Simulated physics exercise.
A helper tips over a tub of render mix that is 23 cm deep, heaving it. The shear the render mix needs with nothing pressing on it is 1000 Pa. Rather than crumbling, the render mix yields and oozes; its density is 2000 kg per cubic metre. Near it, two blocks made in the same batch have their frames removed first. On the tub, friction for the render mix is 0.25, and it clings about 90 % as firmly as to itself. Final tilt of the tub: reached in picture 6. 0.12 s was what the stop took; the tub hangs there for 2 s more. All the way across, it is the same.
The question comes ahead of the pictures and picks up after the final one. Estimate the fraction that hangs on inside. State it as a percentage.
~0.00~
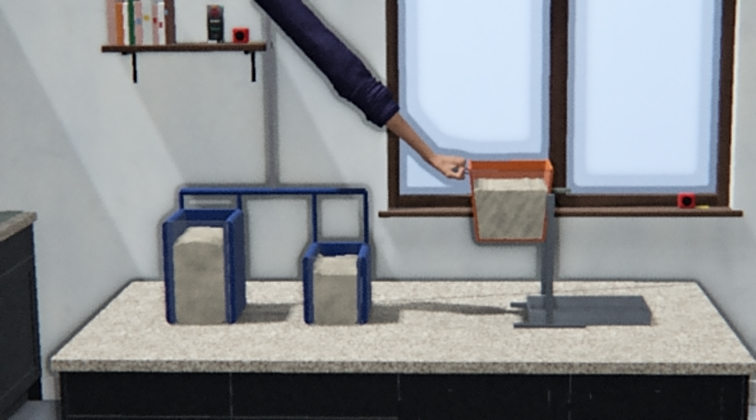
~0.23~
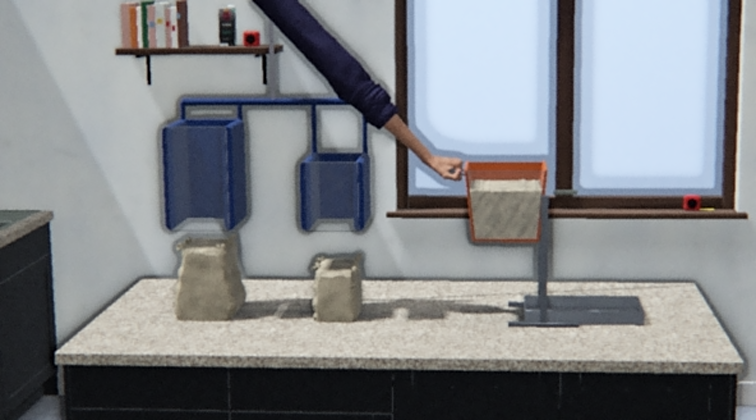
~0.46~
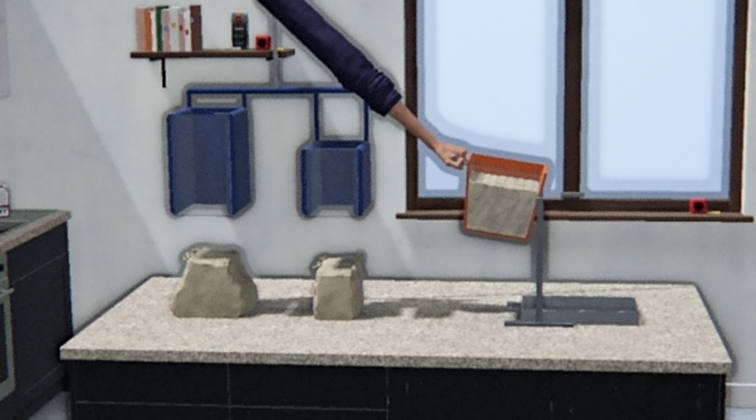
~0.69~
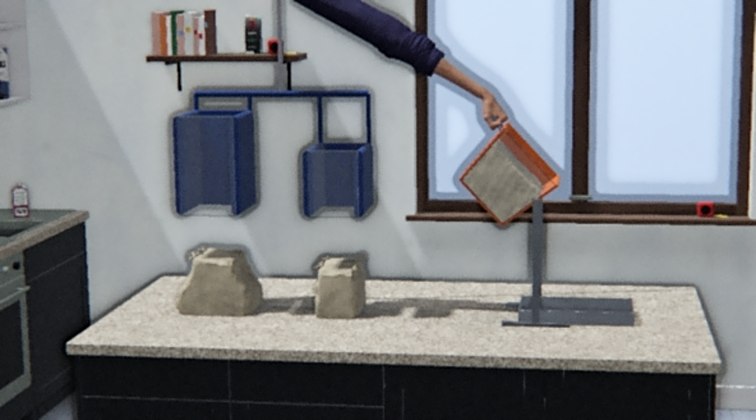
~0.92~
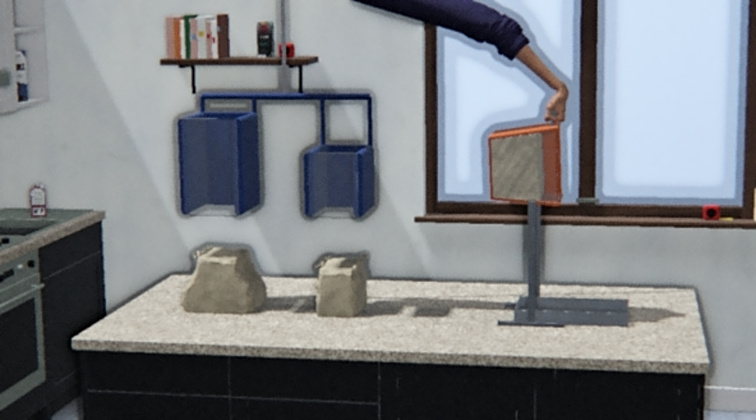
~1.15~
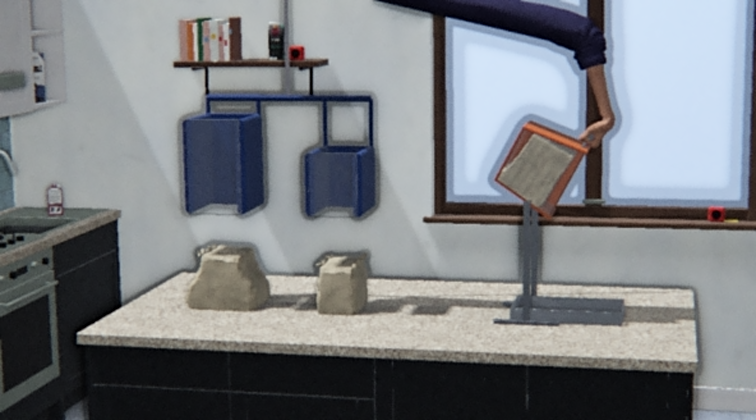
I would say roughly 4 per cent.
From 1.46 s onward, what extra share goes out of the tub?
My estimate is near 10 in a hundred.
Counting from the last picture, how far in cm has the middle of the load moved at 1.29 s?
It has moved around 10 centimetres.
After 1.29 s, the tub is at 118 degrees and holds 72 %.
After 1.46 s, the tub is at 118 degrees and holds 13 %.
After 1.63 s, the tub is at 118 degrees and holds 4 %.
After 1.80 s, the tub is at 118 degrees and holds 4 %.
After 3.15 s, the tub is at 118 degrees and holds 4 %.
